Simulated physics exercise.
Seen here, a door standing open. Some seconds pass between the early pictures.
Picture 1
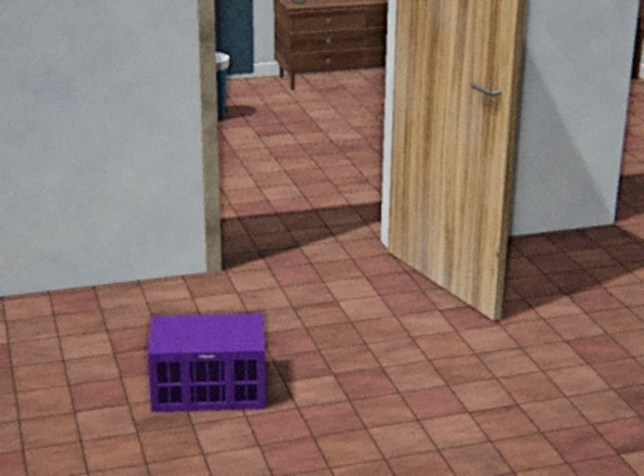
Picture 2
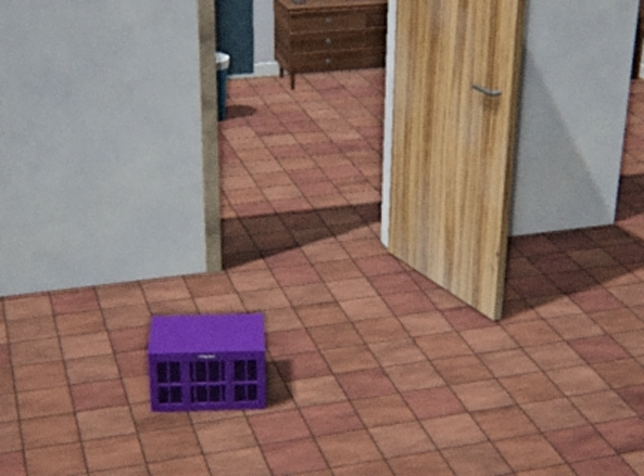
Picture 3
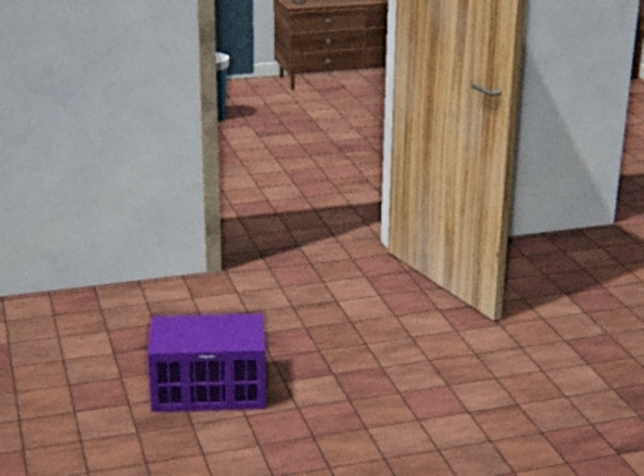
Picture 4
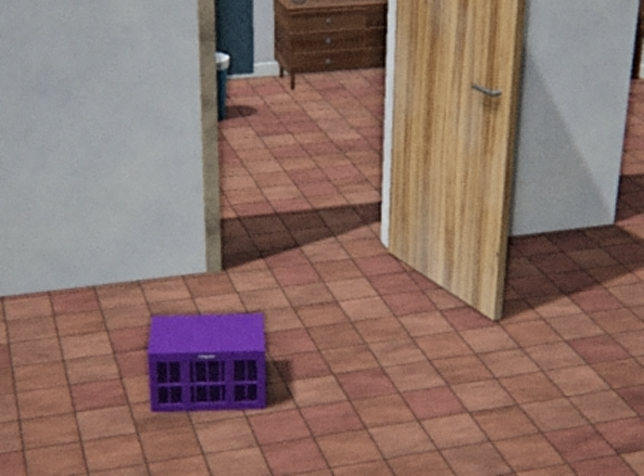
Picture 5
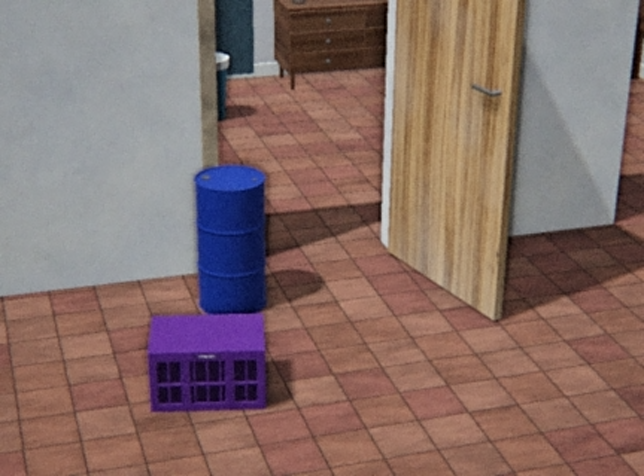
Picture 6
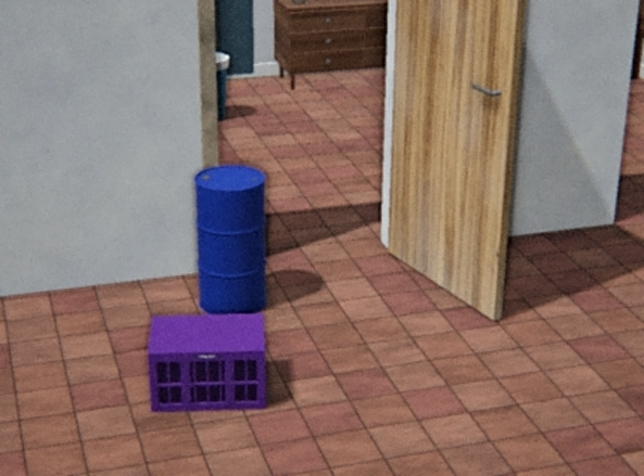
A blue drum is the only thing that changes in this room with reddish tiled floor and pale walls, seen from a raised, steady viewpoint. A purple crate sits at lower left, a wooden door stands wide open right of the doorway, and a brown chest of drawers shows beyond. At first the drum is absent, then it is suddenly standing upright behind the crate, motionless, while everything else stays still.
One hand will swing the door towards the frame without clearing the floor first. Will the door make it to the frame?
It stops short.
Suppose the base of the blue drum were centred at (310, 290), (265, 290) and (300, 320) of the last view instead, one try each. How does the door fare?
First, it stops short; second, it is blocked; third, it jams.
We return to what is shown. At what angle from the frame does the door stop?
About 30°.
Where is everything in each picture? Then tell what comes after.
The first picture shows door wide open and still; purple crate (208, 362).
The second picture shows door wide open and still; purple crate (208, 362).
The third picture shows door wide open and still; purple crate (208, 362).
The fourth picture shows door wide open and still; purple crate (208, 362).
The fifth picture shows door wide open and still; purple crate (208, 362).
The sixth picture shows door wide open and still; blue drum (231, 241); purple crate (208, 362).
Then, 0.60 s later than the last frame, open by 90°.
Then, 0.90 s later than the last frame, open by 74°.
Then, 1.20 s later than the last frame, open by 54°.
Then, 1.50 s later than the last frame, open by 33°.
When it is over, open by 29°; both as before. End places, in pixels of the last picture, blue drum near (229, 241).
